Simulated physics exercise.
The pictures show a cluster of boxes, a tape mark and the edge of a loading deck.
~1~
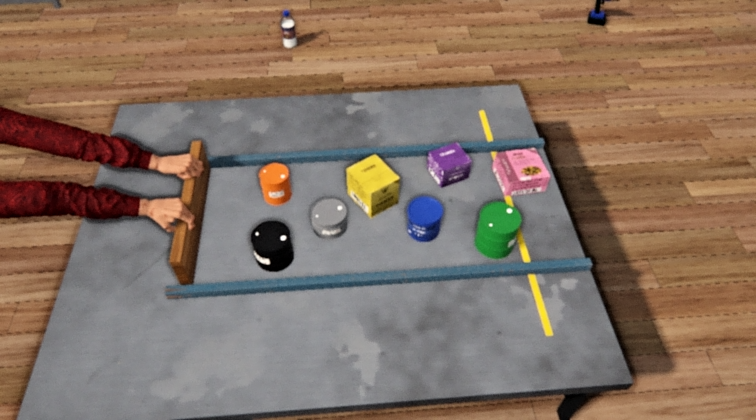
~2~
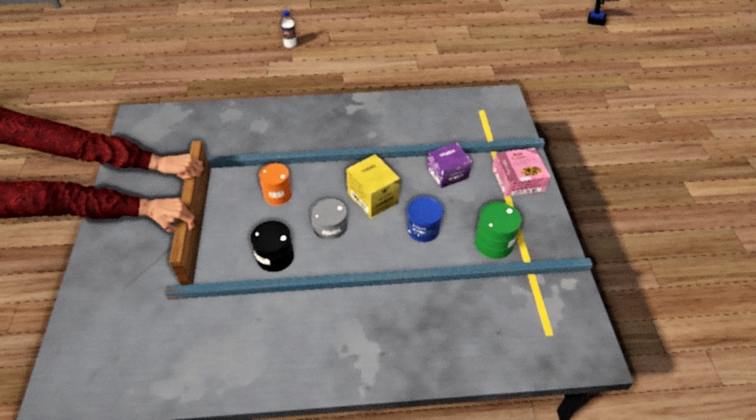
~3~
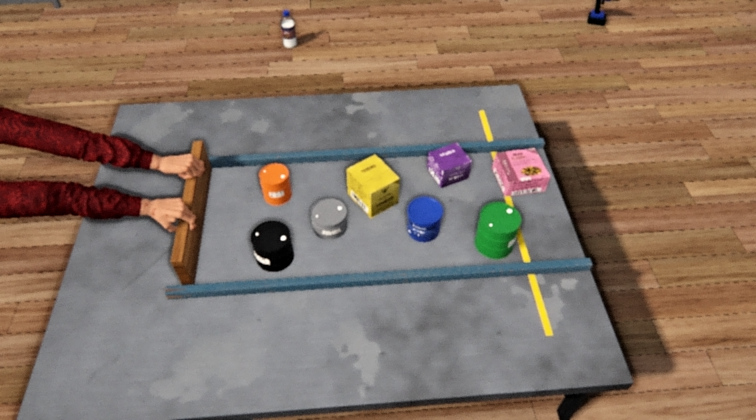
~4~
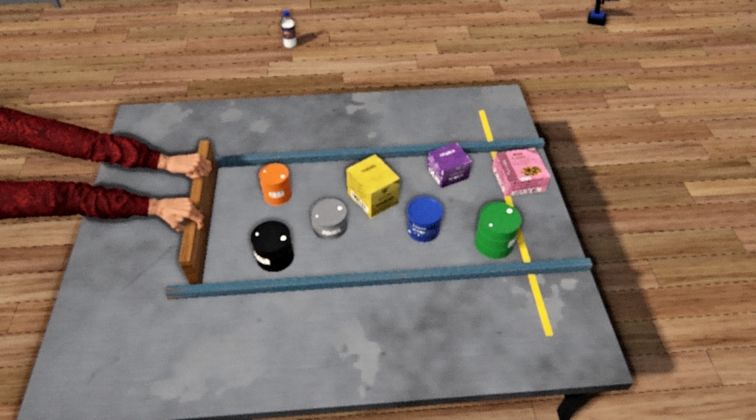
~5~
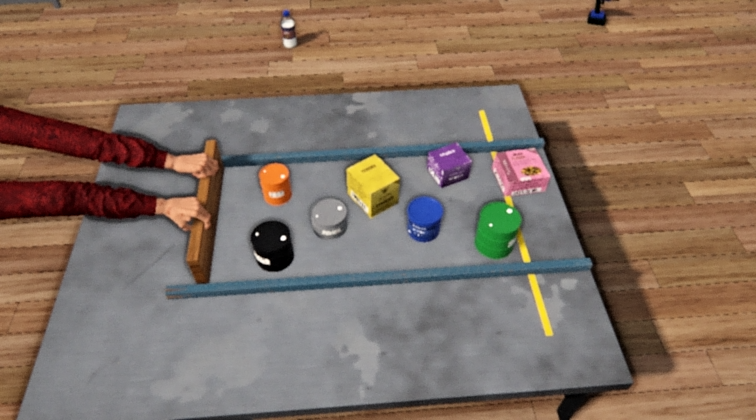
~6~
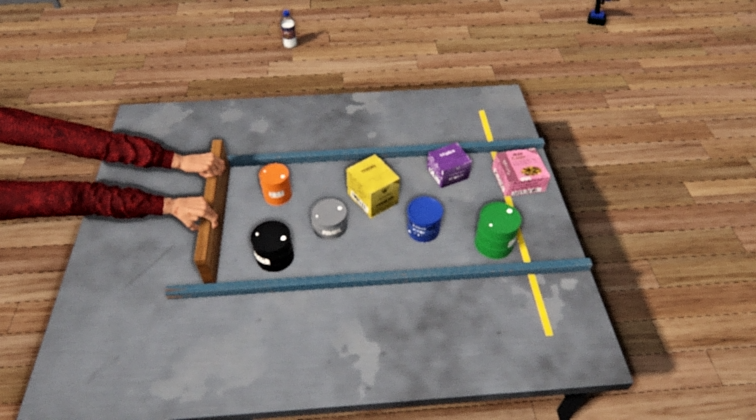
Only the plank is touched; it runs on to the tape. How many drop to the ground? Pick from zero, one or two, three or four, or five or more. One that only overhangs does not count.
The number that fall off is one or two.
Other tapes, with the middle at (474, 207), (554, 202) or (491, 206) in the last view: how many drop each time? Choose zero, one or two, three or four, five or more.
Taking them in turn, none; more than four; one or two.
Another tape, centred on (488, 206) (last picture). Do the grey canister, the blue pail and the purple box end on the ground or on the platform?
The grey canister remains up; the blue pail is kept; the purple box holds on.
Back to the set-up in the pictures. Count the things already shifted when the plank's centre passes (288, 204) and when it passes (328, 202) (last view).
The counts are 2 and 4.
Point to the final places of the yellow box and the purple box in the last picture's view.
First (557, 178), then (536, 154).
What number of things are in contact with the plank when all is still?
The number is 3.
Soon after, none off yet; pink box at rest near (520, 172); green canister at rest near (497, 231); purple box at rest near (449, 165).
At rest, the number that fall off is one or two; fallen, pink box.
